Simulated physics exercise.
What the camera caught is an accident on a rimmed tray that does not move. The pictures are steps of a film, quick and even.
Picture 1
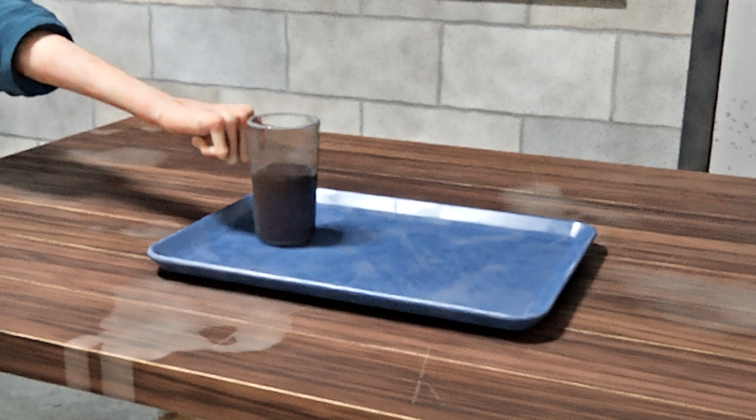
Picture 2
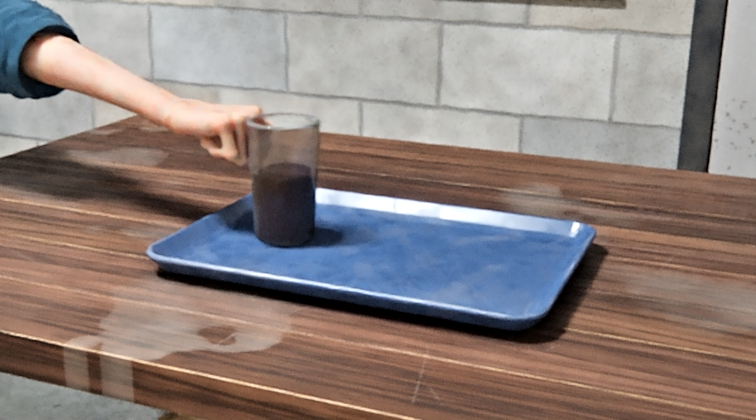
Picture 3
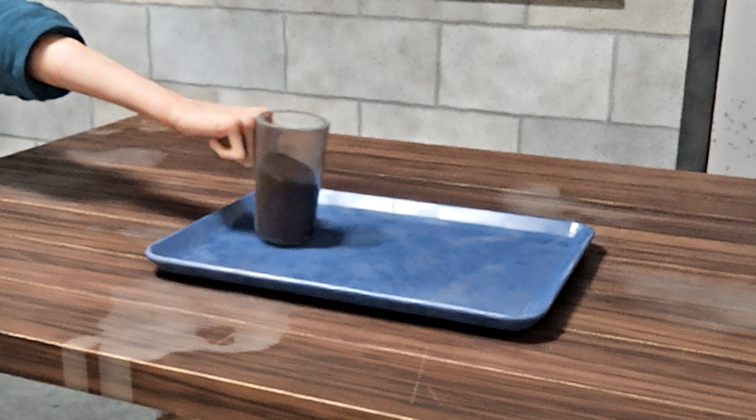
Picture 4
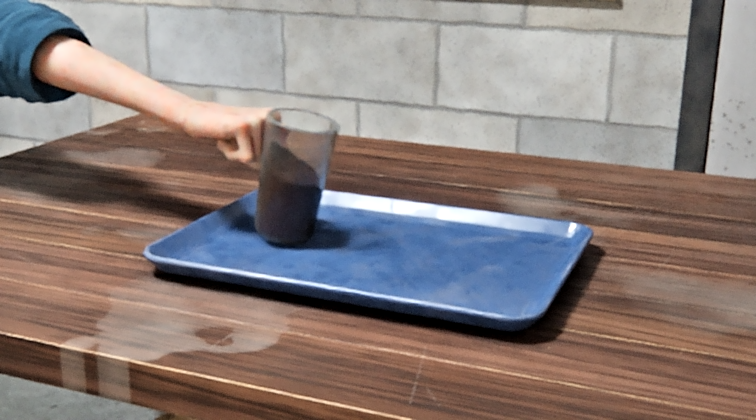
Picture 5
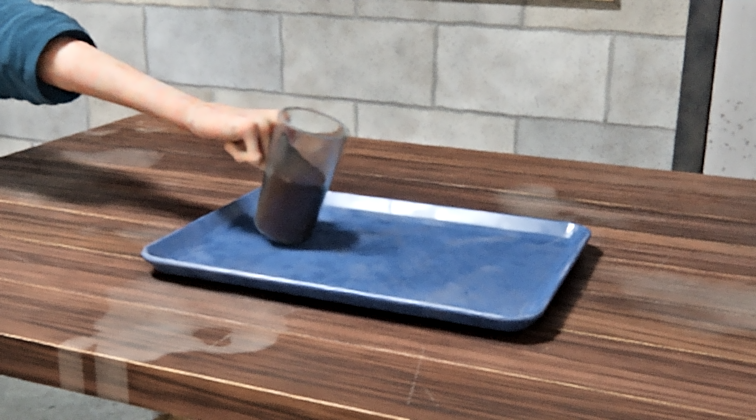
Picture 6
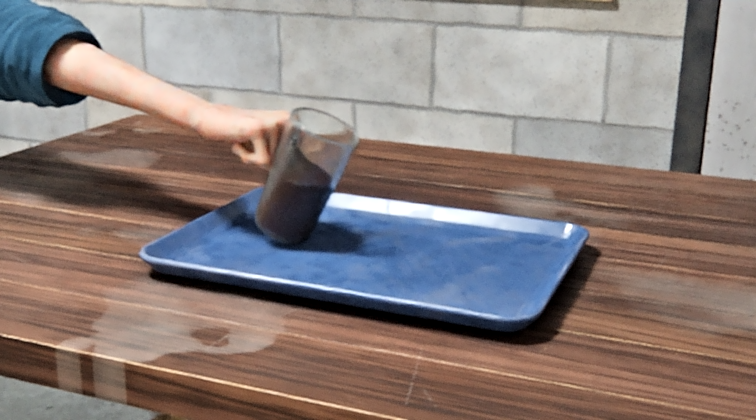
The clip shows a hand at the upper part of a glass of dark coffee standing on a blue tray on a wooden table; the glass tilts steadily to the right as the hand moves with it, the coffee shifting inside.
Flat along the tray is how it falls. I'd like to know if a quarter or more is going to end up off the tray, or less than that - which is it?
Pretty clearly the tray holds less than three quarters of it afterwards.
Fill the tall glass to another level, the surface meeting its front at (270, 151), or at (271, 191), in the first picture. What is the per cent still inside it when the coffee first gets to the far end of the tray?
I'd say roughly 60 in a hundred, and then roughly 65 in a hundred.
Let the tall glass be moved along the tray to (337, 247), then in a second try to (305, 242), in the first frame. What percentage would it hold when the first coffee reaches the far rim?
About 85 % and 75 %.
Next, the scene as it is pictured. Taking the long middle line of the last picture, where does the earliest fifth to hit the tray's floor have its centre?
Roughly at pixel (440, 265) in the last picture.
A moment on, the tall glass is falling and 100 per cent is in the glass, 0 on the tray and 0 above or beyond its rim.
Next, the tall glass lies on its side and 79 per cent is in the glass, 9 on the tray and 12 above or beyond its rim.
Then the tall glass lies on its side and 39 per cent is in the glass, 51 on the tray and 11 above or beyond its rim.
Later the tall glass lies on its side and 20 per cent is in the glass, 37 on the tray and 43 above or beyond its rim.
At rest 58 per cent is held by tray and glass, 42 is off the tray.
